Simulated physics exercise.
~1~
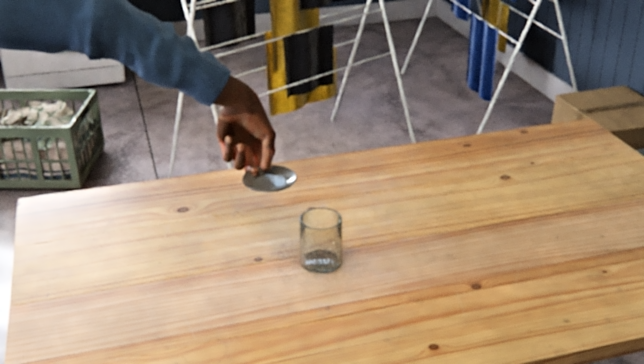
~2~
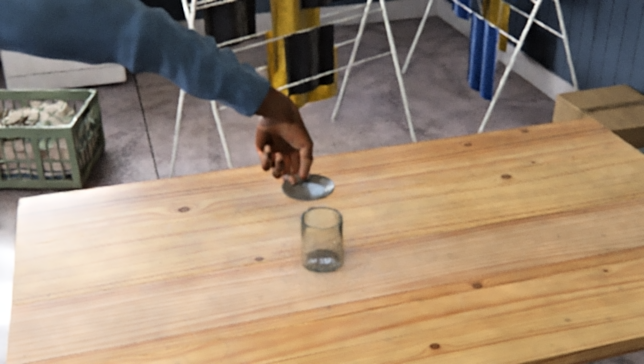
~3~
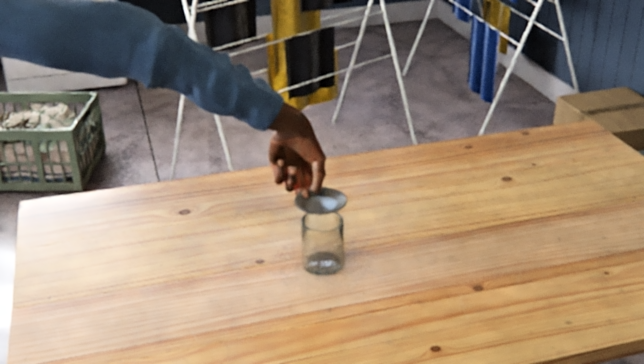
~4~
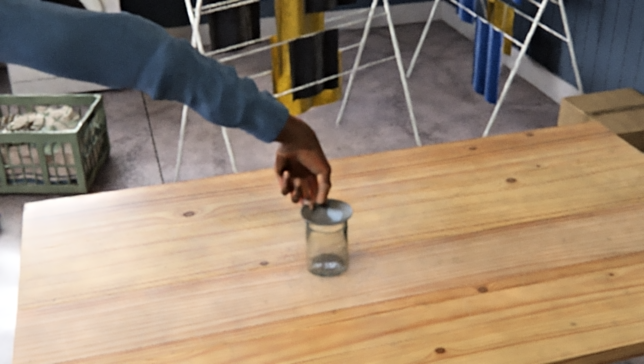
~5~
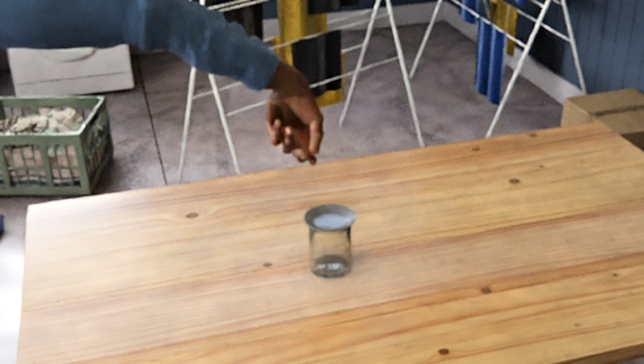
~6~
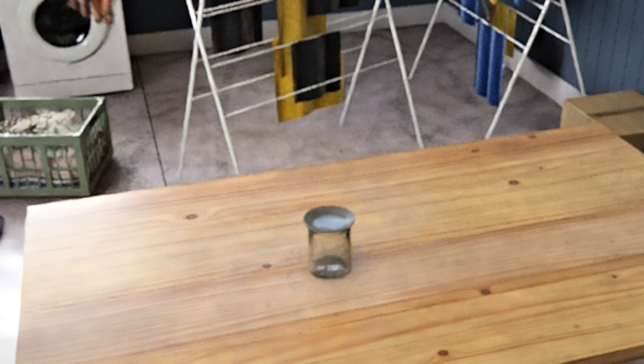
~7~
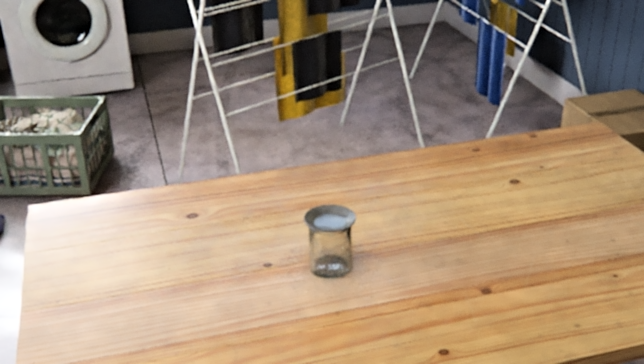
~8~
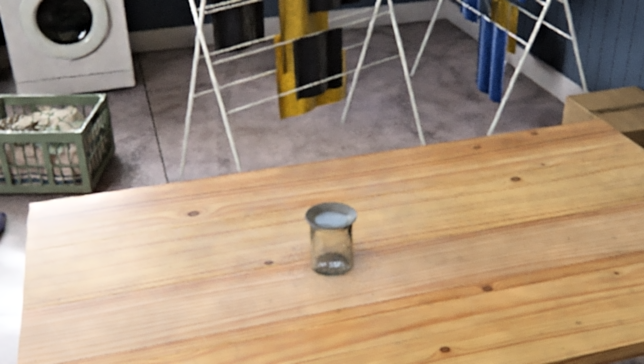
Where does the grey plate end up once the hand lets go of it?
It stays on top of the glass, resting across the rim like a lid instead of dropping inside.
